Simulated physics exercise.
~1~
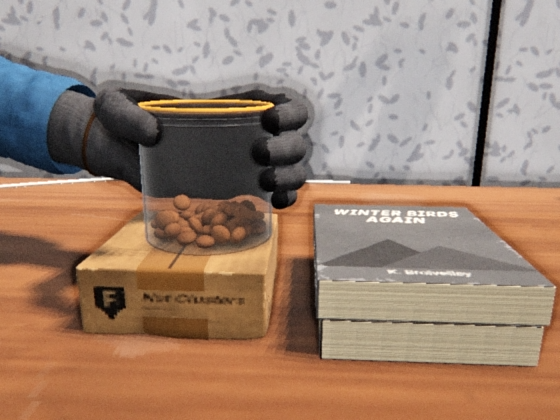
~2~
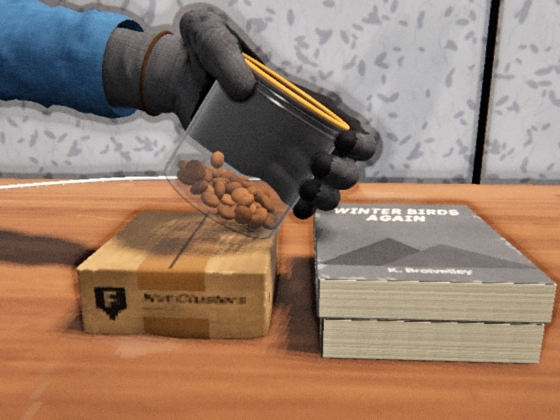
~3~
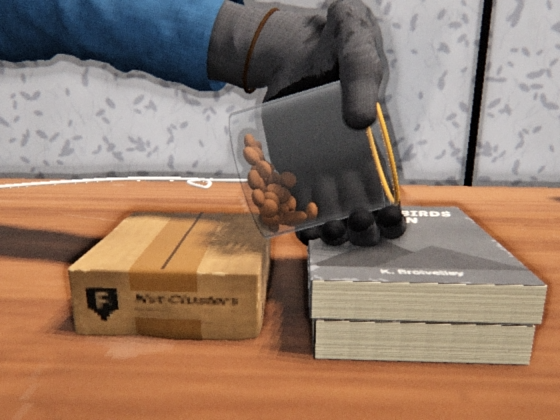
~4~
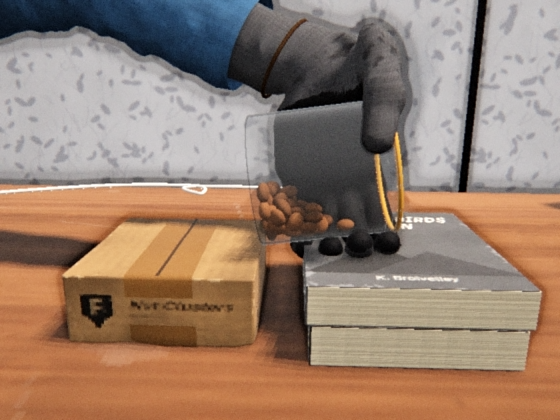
In this clip, a gray-gloved hand lifts a clear jar of brown nuts from a cardboard box, tips it rightward onto its side, and brings it to rest against a pile of two gray books, with the nuts still inside and the hand still holding it.
